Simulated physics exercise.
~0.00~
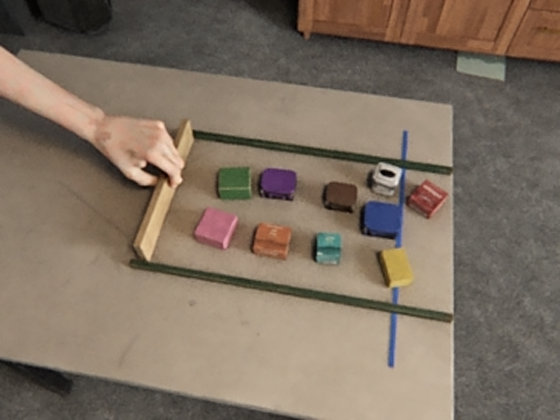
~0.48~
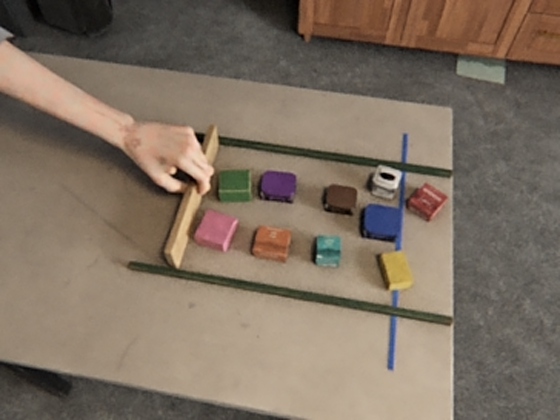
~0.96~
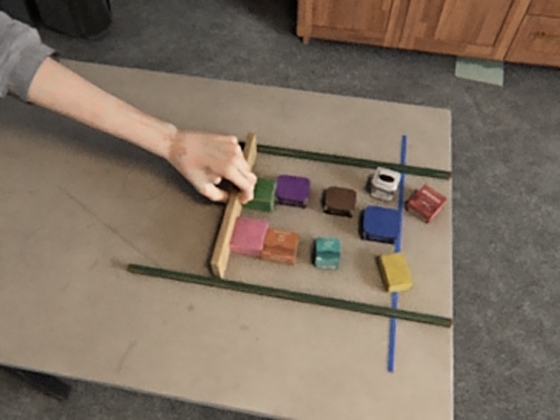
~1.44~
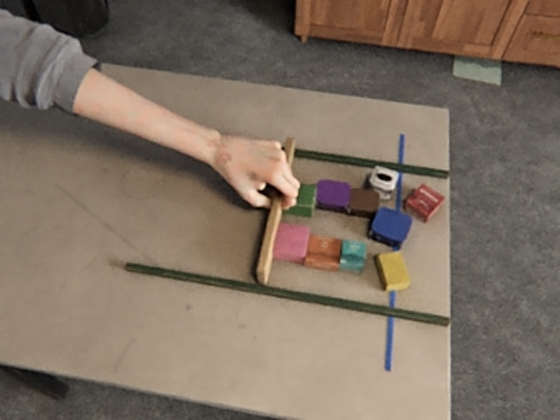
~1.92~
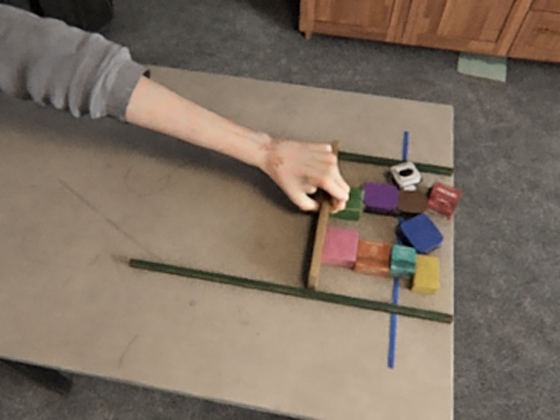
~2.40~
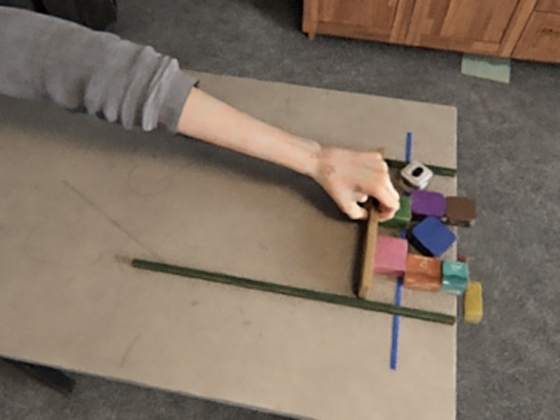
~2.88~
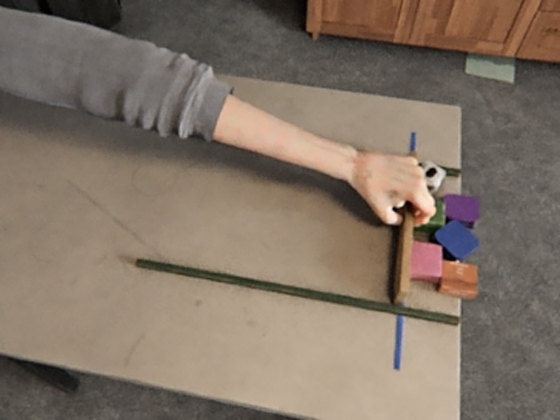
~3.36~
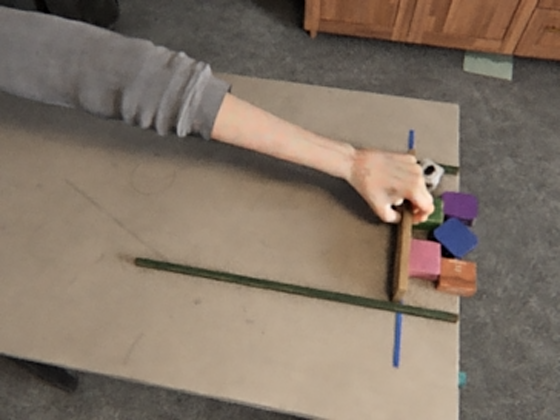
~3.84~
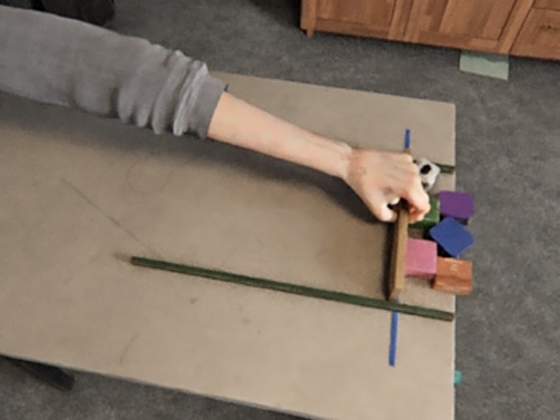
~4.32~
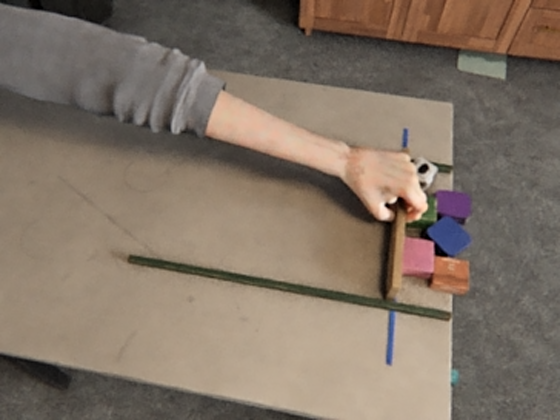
To begin with, ten small coloured blocks and cases sit scattered between two dark green rails on a table, with a hand holding a wooden board upright at their left. The hand slides the board right, and it meets the pink and green blocks first. These press into the orange box and purple case, and soon most of the items bunch together and cross the blue tape. The red box goes over the right edge, then the yellow, brown and turquoise ones follow. The board stops near the tape, leaving the remaining six crowded at the edge, some jutting over it.
